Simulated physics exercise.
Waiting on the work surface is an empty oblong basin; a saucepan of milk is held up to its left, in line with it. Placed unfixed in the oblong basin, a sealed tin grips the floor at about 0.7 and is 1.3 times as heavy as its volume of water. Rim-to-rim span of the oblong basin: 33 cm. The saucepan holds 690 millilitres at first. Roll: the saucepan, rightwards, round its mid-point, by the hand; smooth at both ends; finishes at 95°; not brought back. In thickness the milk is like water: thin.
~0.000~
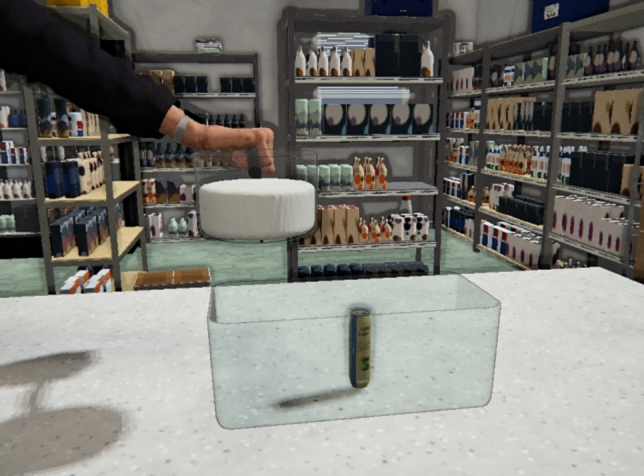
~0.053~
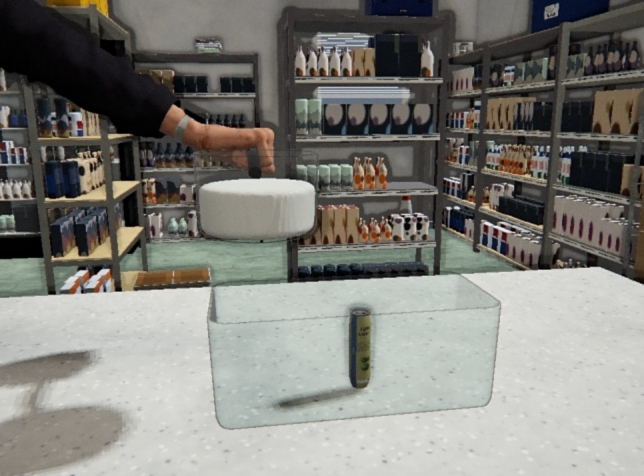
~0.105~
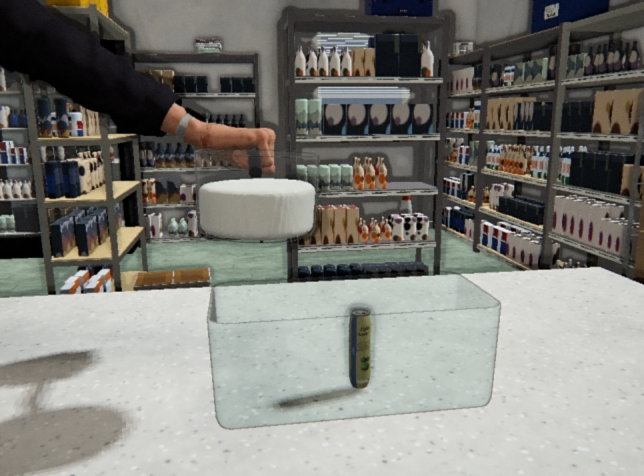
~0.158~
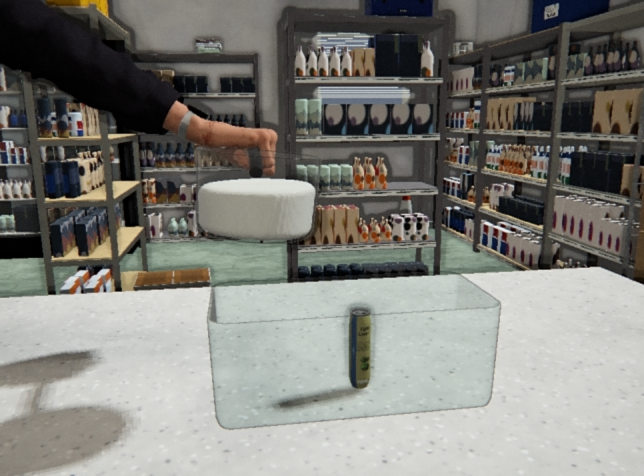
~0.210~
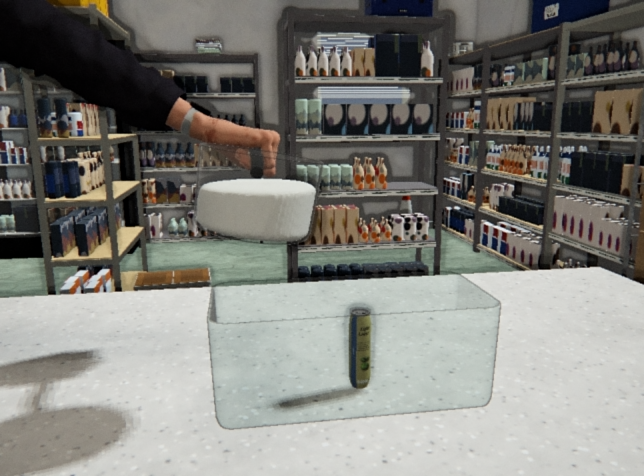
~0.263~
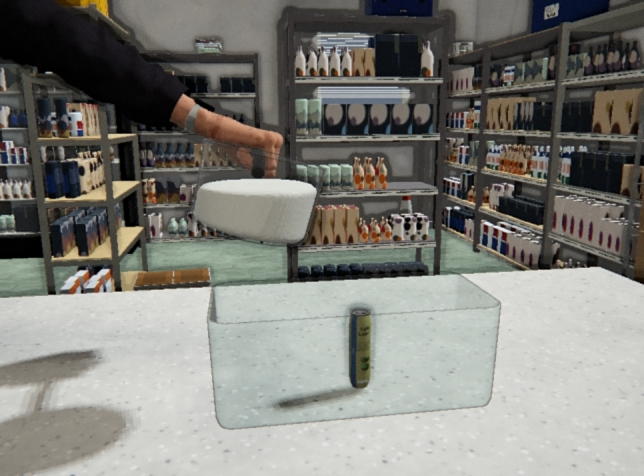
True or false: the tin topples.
True.
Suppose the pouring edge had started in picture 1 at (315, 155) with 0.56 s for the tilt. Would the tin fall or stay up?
Result: Tin tipped over.
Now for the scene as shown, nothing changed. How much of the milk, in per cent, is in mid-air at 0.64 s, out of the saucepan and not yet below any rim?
18 per cent.
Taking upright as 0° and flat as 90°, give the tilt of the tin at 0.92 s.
Tilt: Around 0 degrees.
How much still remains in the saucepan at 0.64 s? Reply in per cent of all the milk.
Roughly 80 percent.
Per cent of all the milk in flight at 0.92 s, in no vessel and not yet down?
Estimated airborne part: Roughly 16 per cent.
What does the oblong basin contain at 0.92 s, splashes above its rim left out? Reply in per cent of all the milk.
About 56 per cent.
By 0.64 s the tilt is 66° and 80 per cent is still to pour; the tin stands where it began.
By 0.92 s the tilt is 92° and 28 per cent is still to pour; the tin stands where it began.
By 1.21 s the tilt is 95° and 6 per cent is still to pour; the tin stands where it began.
By 1.53 s the tilt is 95° and 1 per cent is still to pour; the tin lies on its side.
At rest the tin lies on its side.
